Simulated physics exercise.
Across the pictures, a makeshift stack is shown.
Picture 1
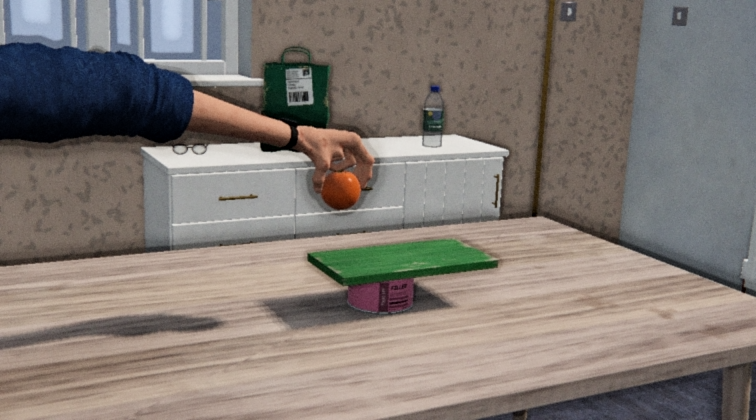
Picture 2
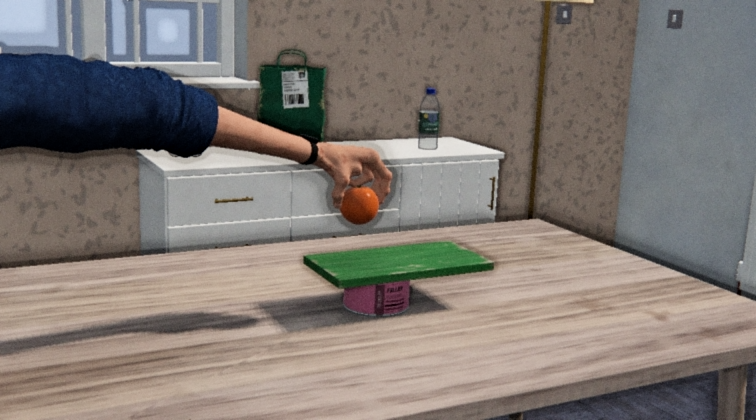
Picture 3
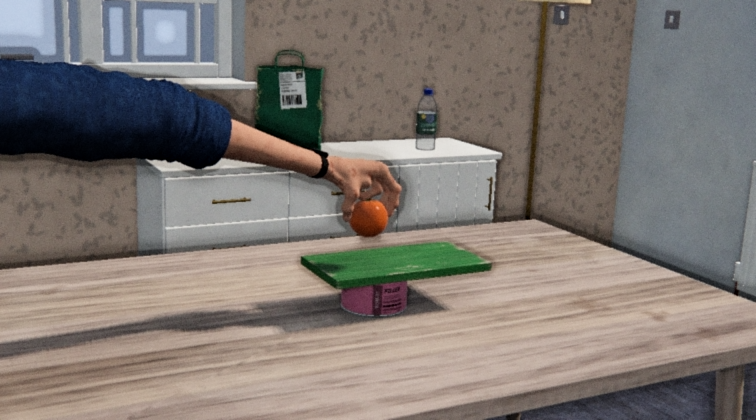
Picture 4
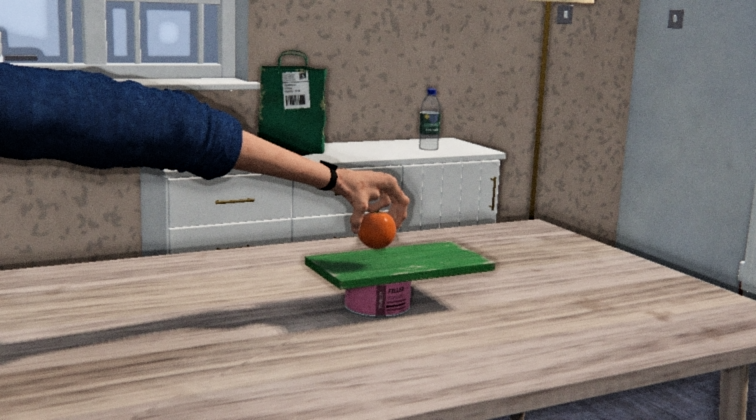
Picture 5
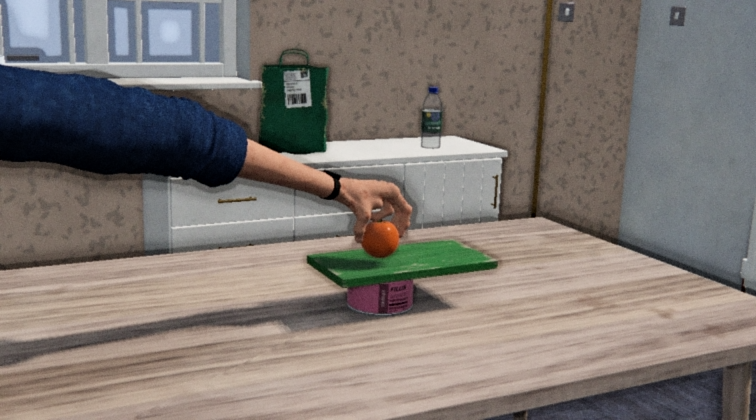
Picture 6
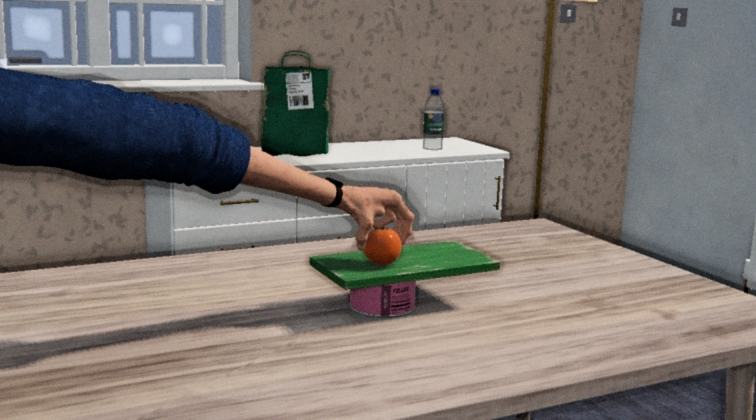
The clip opens on a hand holding an orange tomato above and slightly left of a green board, which rests on a pink tin on a wooden table. The arm moves right and lowers the tomato until it sits on the board, the fingers still around it.
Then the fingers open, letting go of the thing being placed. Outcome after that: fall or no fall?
No fall.
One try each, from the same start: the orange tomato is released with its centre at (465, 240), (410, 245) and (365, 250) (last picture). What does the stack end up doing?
Try one - toppled; try two - upright; try three - upright.
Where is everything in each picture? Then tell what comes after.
In the first frame, on its way; orange tomato (340, 190); green board (403, 260).
In the second frame, on its way; orange tomato (359, 205); green board (399, 263).
In the third frame, on its way; orange tomato (368, 217); green board (397, 263).
In the fourth frame, on its way; orange tomato (377, 229); green board (400, 263).
In the fifth frame, on its way; orange tomato (380, 239); green board (402, 262).
In the sixth frame, in place under the hand; orange tomato (382, 246); green board (405, 263).
Then, 0.20 s on from there, no change.
Then, 0.40 s on from there, orange tomato resting near (382, 246).
Then, 1.00 s on from there, orange tomato resting near (383, 246).
In the end, all 3 unmoved. At the end, from the last picture's camera, orange tomato near (383, 246). The stack holds.
